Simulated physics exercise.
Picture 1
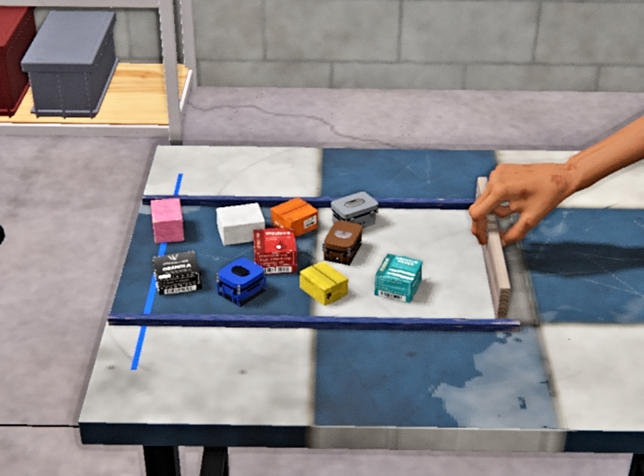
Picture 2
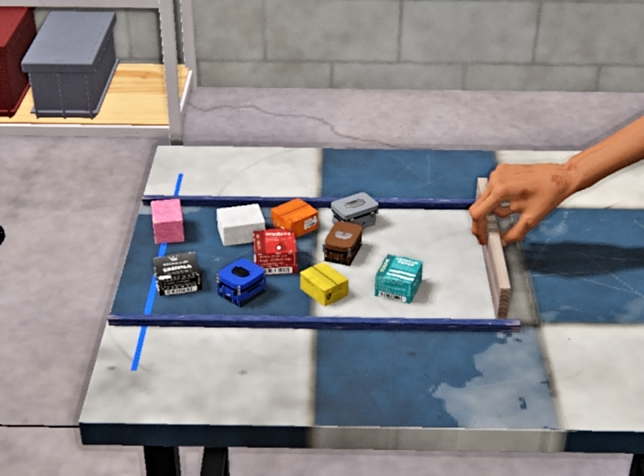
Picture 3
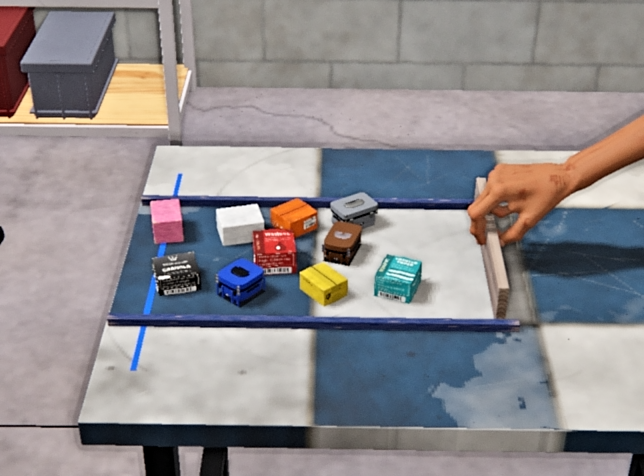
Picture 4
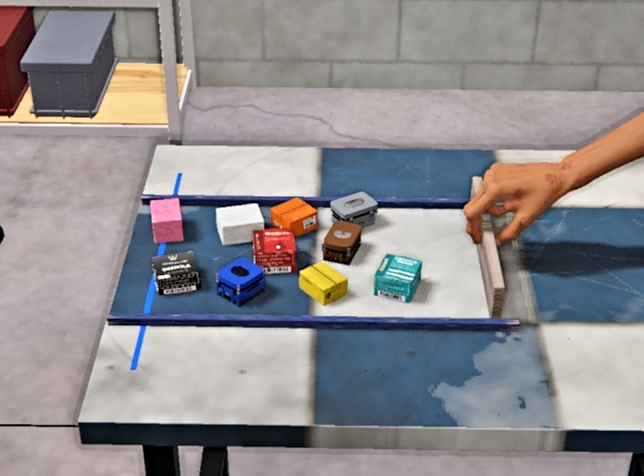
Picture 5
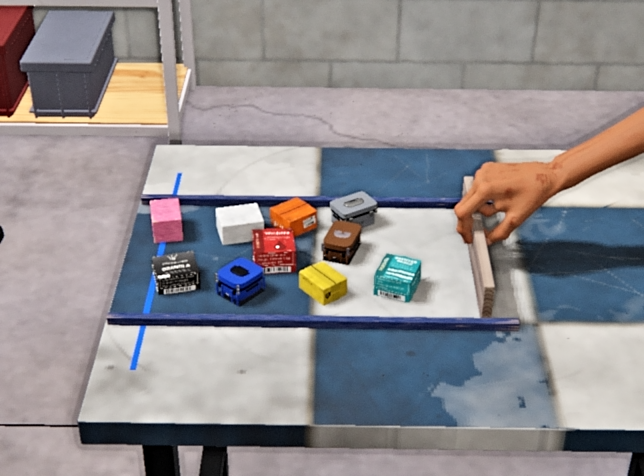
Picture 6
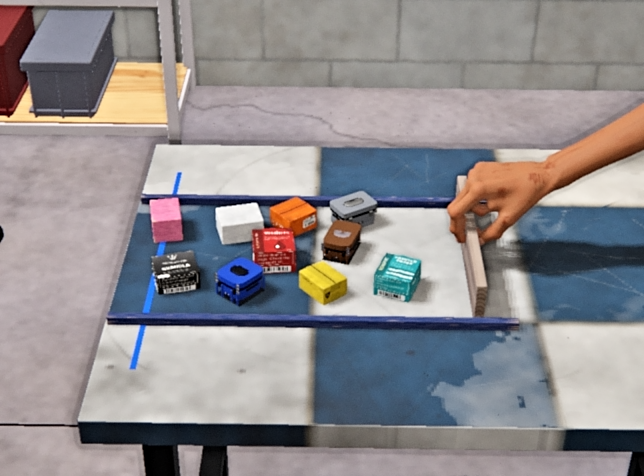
A hand sliding an upright board slightly left between two blue rails, while the small coloured boxes ahead of it stay still.
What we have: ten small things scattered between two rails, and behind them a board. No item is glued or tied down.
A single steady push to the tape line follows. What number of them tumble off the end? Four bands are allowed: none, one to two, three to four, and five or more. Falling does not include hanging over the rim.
Lost five or more.
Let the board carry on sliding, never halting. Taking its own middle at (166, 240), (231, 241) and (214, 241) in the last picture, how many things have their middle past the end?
7, 2 and 3.
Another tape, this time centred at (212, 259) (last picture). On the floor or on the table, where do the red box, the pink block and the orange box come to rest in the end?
First the red box, which stays on top, then the pink block, which leaves the top, and the orange box, which stays on top.
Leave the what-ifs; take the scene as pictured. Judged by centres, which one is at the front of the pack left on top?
The grey case is foremost.
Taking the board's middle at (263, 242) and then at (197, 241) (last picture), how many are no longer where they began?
The first count is 10, and then it's 10.
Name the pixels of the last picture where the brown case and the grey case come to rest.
The one named first is at (147, 242), the next at (143, 211).
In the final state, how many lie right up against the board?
It is in contact with 3.
Soon after, none off yet; pink block at rest near (166, 220); black box at rest near (176, 273); white block at rest near (240, 223).
Then, none off yet; pink block moved a little near (153, 221); black box moved a little near (161, 272); white block moved about its own width near (193, 228).
Further on, two off so far; pink block falling near (102, 381); black box falling near (95, 373); white block moved well along near (118, 234).
At rest, the number that fall off is five or more; fallen, yellow box, orange box, red box, blue case, white block, black box and pink block.
